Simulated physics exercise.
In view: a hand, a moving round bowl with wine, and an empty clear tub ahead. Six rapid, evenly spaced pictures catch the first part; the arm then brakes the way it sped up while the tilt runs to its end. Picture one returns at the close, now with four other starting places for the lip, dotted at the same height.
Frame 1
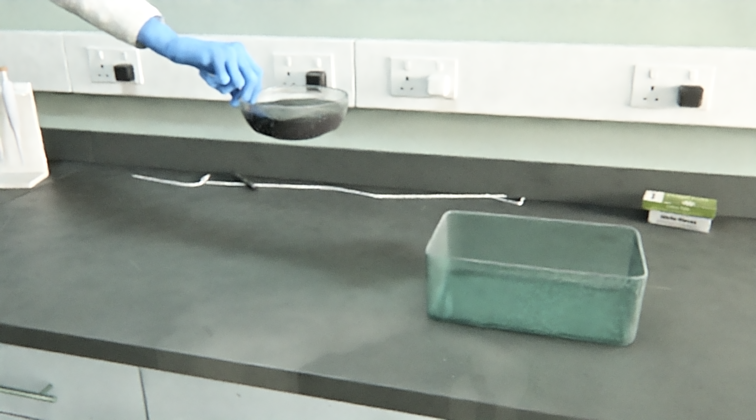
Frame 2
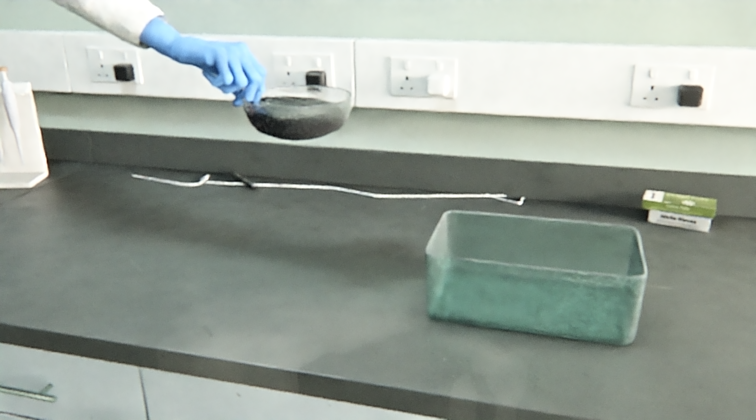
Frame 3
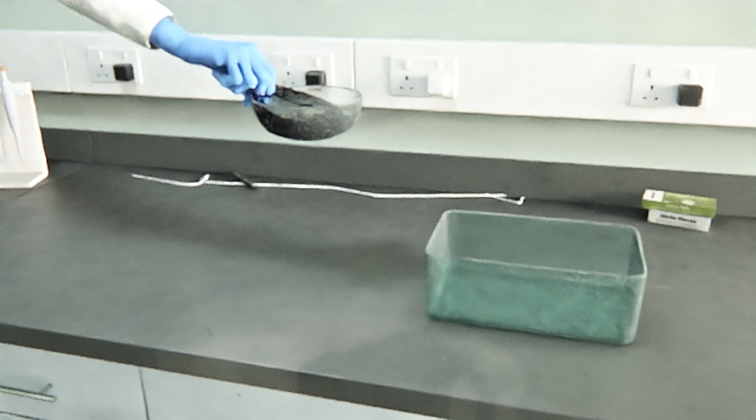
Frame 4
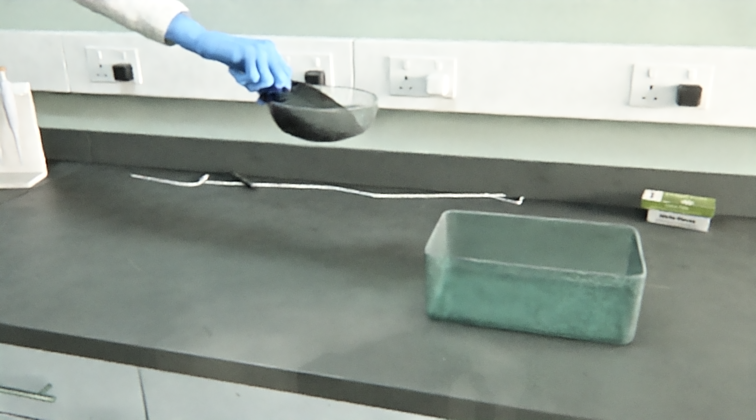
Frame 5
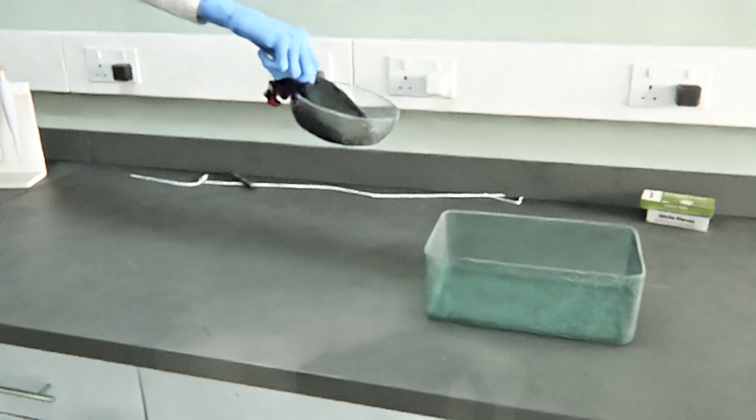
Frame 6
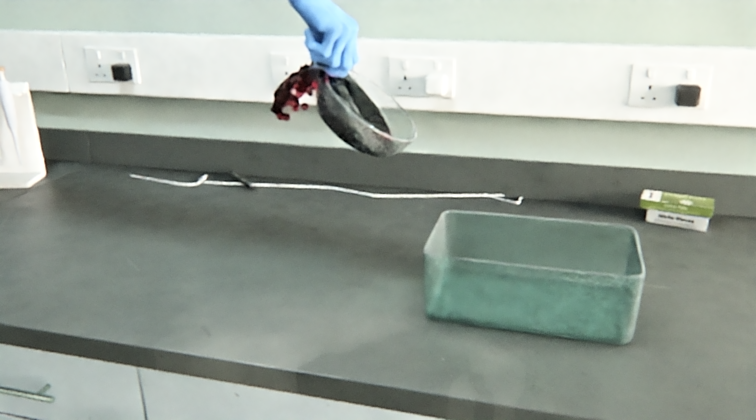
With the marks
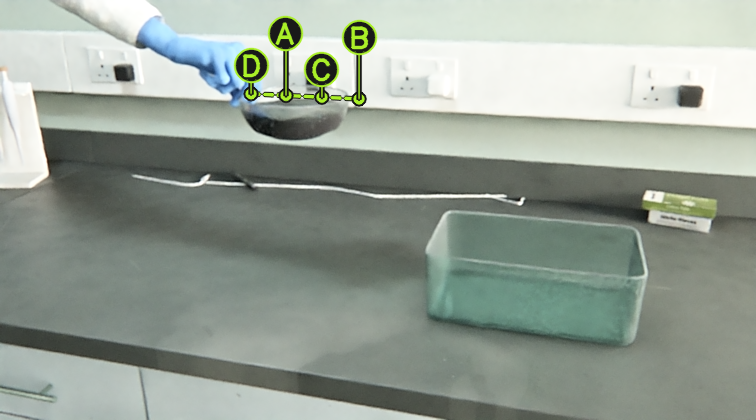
A gloved hand moves a glass bowl rightward and tilts it as dark red liquid emerges.
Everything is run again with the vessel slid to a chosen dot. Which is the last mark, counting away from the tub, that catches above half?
Place C.
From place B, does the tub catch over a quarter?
Yes, clearly.
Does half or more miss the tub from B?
No, not at all.
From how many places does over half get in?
Two of them.
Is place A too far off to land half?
Yes.
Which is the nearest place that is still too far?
The answer is A.
On the marked copy, A at (285, 95); B at (359, 99); C at (321, 97); D at (251, 93).
For place A, about 19 % lands in the tub, 77 % falls short and 3 % goes beside or beyond.
For place B, about 71 % lands in the tub, 19 % falls short and 10 % goes beside or beyond.
For place C, about 67 % lands in the tub, 25 % falls short and 8 % goes beside or beyond.
For place D, about 1 % lands in the tub, 98 % falls short.
